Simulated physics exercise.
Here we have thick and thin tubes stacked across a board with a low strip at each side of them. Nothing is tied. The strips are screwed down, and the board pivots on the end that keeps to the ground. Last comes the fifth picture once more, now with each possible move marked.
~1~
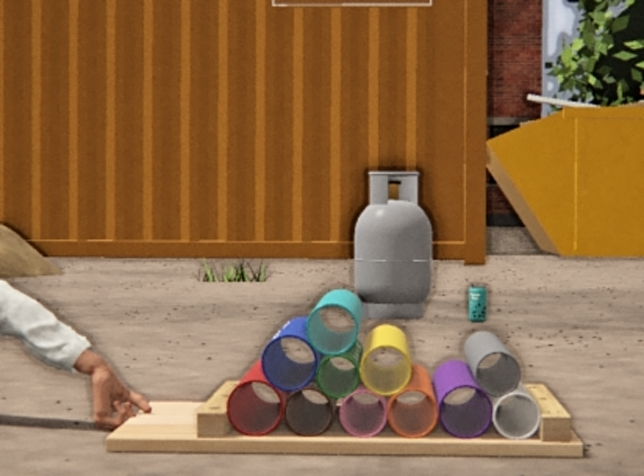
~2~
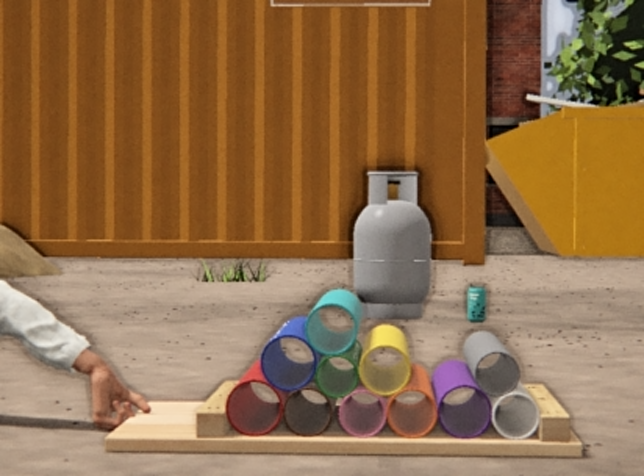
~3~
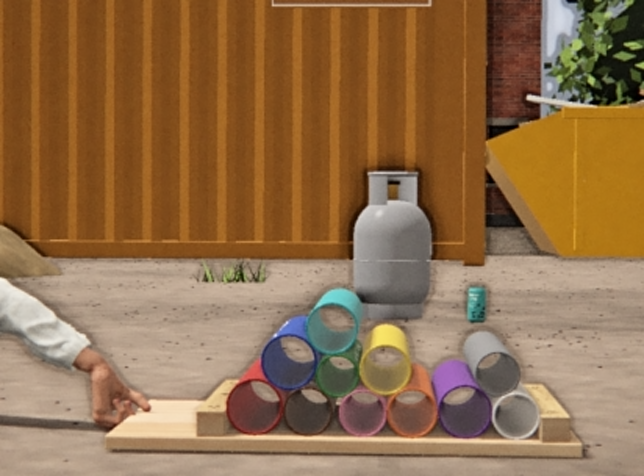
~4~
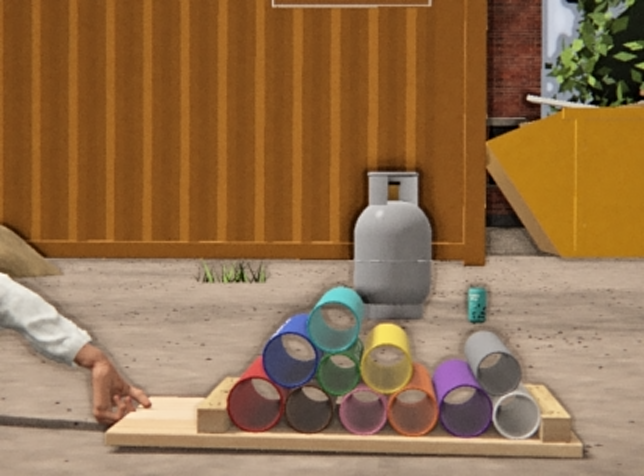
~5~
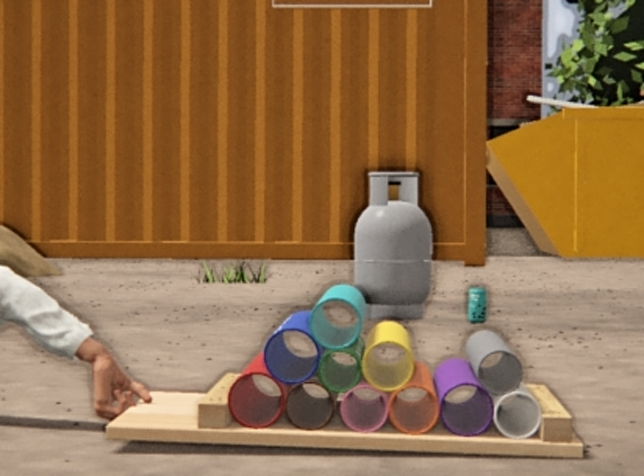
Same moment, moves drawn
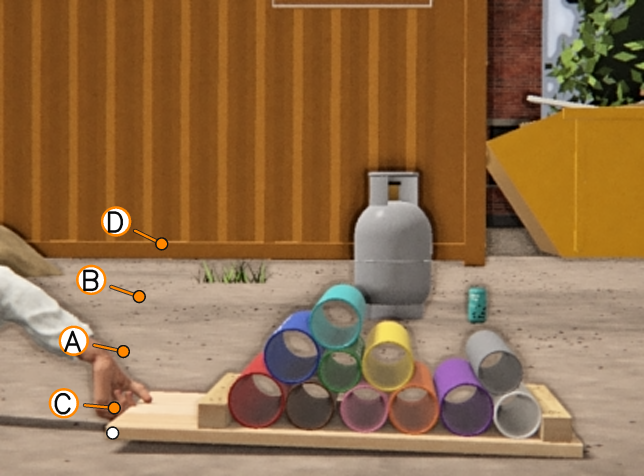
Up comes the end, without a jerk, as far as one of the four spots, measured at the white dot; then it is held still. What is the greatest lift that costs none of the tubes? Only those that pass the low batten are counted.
It can be raised to B.
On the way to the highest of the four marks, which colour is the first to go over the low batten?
The grey one.
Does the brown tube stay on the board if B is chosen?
Yes.
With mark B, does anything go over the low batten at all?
At B: No.
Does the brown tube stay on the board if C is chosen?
Yes.
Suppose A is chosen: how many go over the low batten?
It comes to none.
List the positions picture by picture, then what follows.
Red tube (255, 408); brown tube (309, 412); pink tube (363, 414), in the first frame.
Pink tube (363, 414); orange tube (412, 413), in the second frame.
Board (346, 414); red tube (254, 407); brown tube (308, 412); yellow tube (386, 370), in the third frame.
Board (347, 413); red tube (255, 404); brown tube (309, 410), in the fourth frame.
Board (347, 410); red tube (256, 400); brown tube (310, 406), in the fifth frame.
On the marked copy, A at (123, 352); B at (139, 297); C at (114, 408); D at (162, 244); the white dot at (113, 433).
Taking B. A third of the way, board at 14°.
Two thirds of the way, board at 19°.
When it is over, board at 19°, none over the low batten.
As for the rest, A none over the low batten; C none over the low batten; D five over the low batten.
